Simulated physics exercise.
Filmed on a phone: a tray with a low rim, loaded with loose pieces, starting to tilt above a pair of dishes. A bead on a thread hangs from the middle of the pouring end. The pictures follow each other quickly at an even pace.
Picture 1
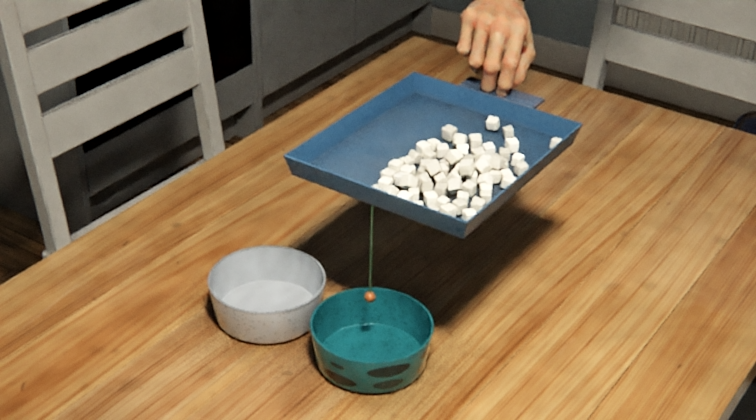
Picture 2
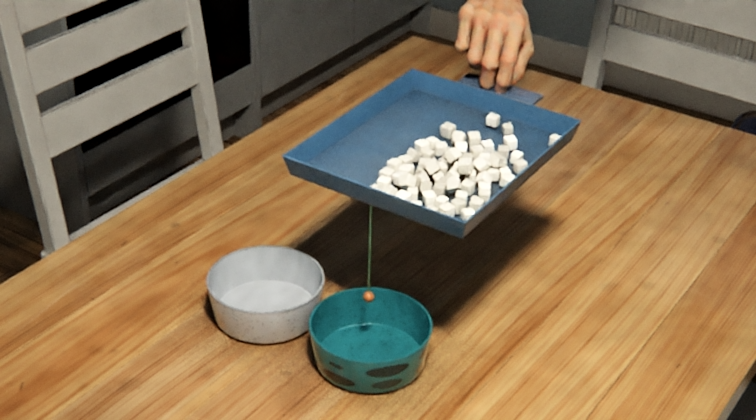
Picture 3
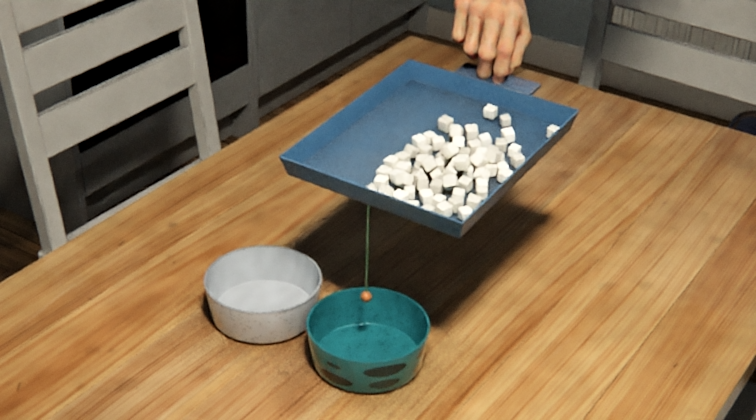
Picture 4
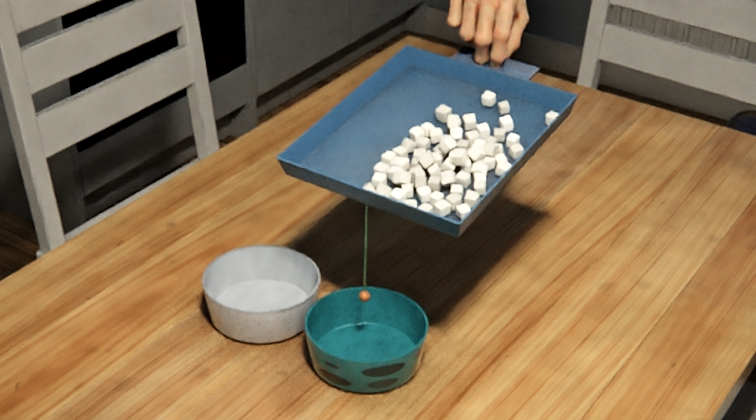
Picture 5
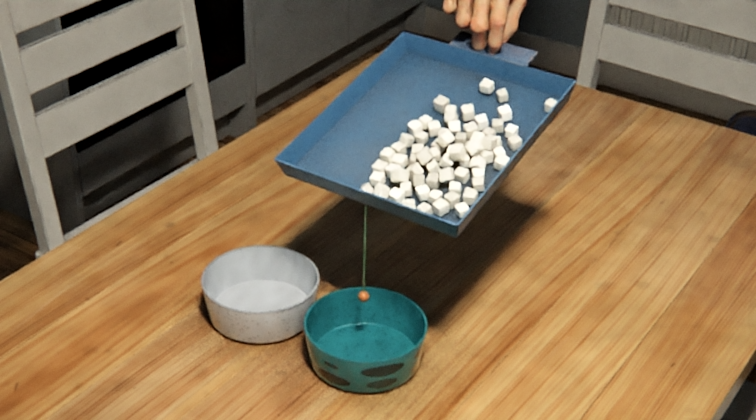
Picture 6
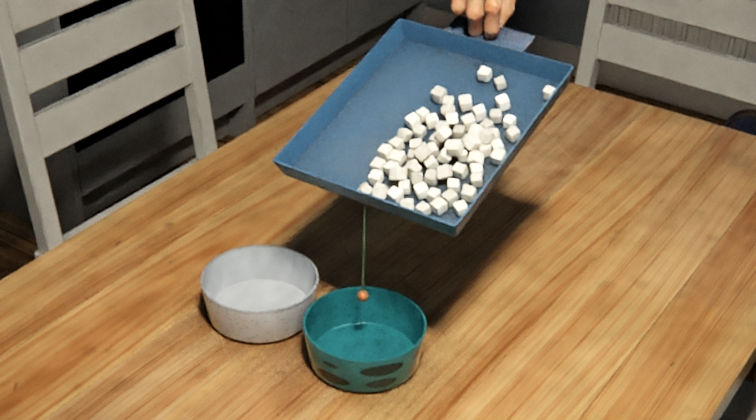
On a wooden table, a hand gradually tilts a blue tray of white cubes above two bowls.
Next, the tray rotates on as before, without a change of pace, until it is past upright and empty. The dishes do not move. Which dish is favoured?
The right-hand one ends fuller.
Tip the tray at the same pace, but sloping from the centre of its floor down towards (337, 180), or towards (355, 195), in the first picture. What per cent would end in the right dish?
First some 10, then 20 per cent.
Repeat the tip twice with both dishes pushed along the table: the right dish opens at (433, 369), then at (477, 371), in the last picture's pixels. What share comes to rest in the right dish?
About 30 and 0 per cent.
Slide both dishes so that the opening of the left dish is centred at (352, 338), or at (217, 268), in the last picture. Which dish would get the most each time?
First left, then right.
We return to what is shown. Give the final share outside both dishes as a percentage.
About 60 per cent.
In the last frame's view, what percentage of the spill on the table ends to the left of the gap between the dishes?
Close to 50 per cent.
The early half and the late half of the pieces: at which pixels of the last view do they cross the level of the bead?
First near (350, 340), later near (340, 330).
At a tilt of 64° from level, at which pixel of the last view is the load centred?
Close to (398, 177).
Soon after the last picture, tray tipped steeply; nearly all on the tray; a stray few in the air.
A little later, tray tipped past a quarter turn; most on the tray; a small part in the right dish; a stray few in the left dish; a small part outside both; a stray few in the air.
Later still, tray tipped past a quarter turn; about a quarter in the right dish; a small part in the left dish; about two thirds outside both.
At rest, tray tipped past a quarter turn; about a quarter in the right dish; a small part in the left dish; about two thirds outside both.
